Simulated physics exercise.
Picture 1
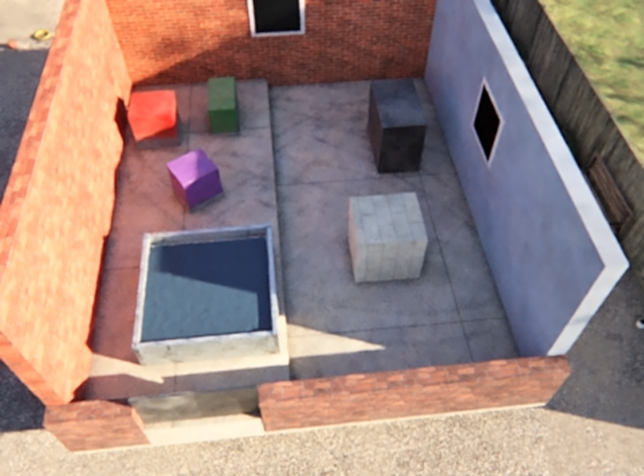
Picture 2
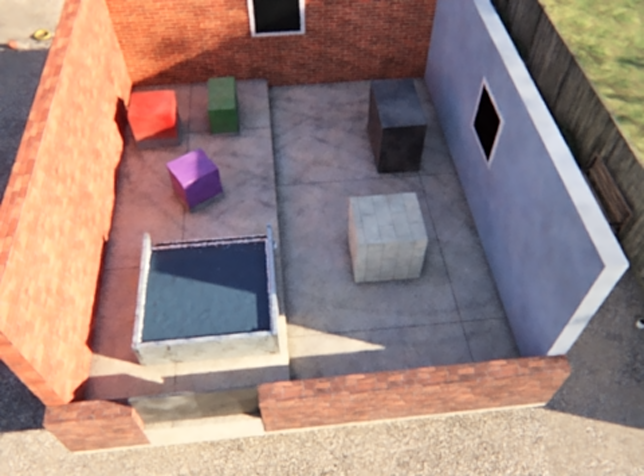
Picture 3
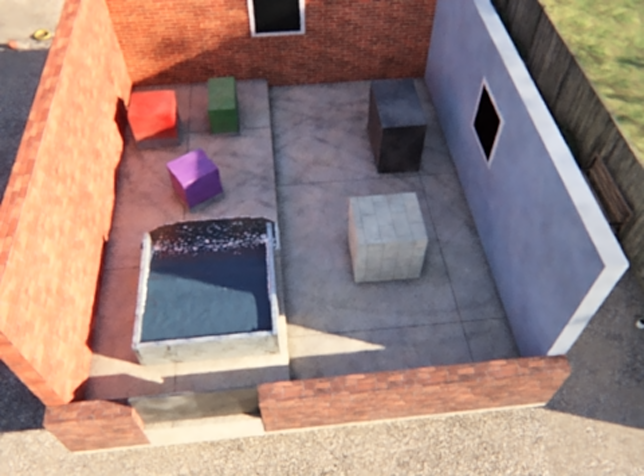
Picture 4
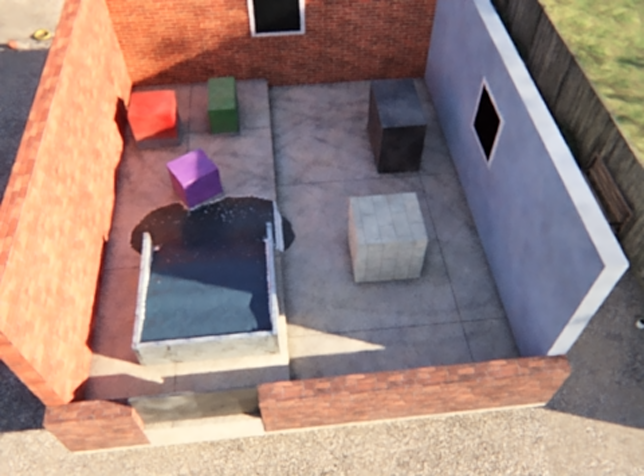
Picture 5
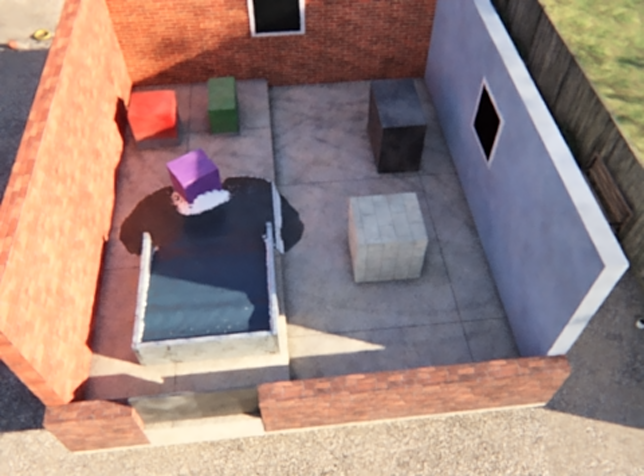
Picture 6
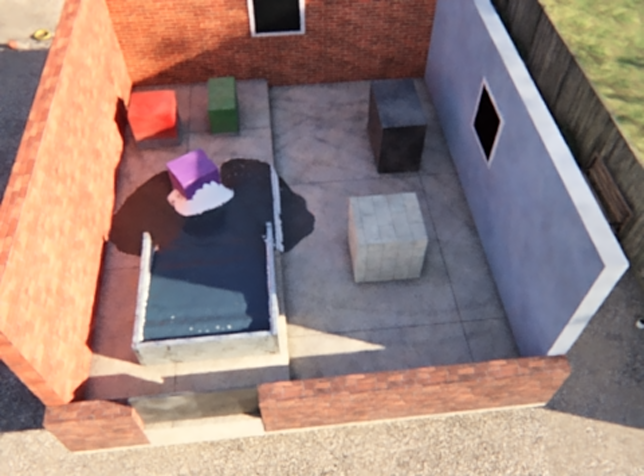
Water pours from the tank's far side and spreads across the yard around the purple box.
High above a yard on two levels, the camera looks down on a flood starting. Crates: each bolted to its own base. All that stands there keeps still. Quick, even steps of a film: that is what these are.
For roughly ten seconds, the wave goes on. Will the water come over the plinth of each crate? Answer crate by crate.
The green crate: Yes, water reaches it. The red crate: No, it stays dry. The purple crate: Yes, water reaches it.
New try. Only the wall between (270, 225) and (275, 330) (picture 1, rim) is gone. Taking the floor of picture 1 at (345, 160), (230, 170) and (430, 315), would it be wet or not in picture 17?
In sequence: Inundated, untouched, inundated.
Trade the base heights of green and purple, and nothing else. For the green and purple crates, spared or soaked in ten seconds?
Well, green stays untouched and purple is inundated then.
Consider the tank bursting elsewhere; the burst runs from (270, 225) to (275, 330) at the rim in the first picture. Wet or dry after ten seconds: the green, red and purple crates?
The green crate never gets wet; the red crate never gets wet; the purple crate never gets wet.
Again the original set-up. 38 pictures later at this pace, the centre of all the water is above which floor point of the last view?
Centre of the water: Near (296, 175).
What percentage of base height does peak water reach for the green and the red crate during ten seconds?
190 and 80 per cent, roughly.
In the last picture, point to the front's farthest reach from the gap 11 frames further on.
Roughly (340, 86).
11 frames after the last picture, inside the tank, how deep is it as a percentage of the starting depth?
It comes to some 32 percent.
A moment on, water covers 25 % of the floor; the green crate water round its plinth, the red crate water round its plinth, the purple crate water round its plinth.
Next, water covers 40 % of the floor; the green crate water round its plinth, the red crate water round its plinth, the purple crate water round its plinth.
Then, water covers 60 % of the floor; the green crate water round its plinth, the red crate water round its plinth, the purple crate water round its plinth.
Later, water covers 70 % of the floor; the green crate water round its plinth, the red crate water round its plinth, the purple crate water round its plinth.
In the end, water covers 90 % of the floor; the green crate was topped, the red crate stayed above the water, the purple crate was topped.
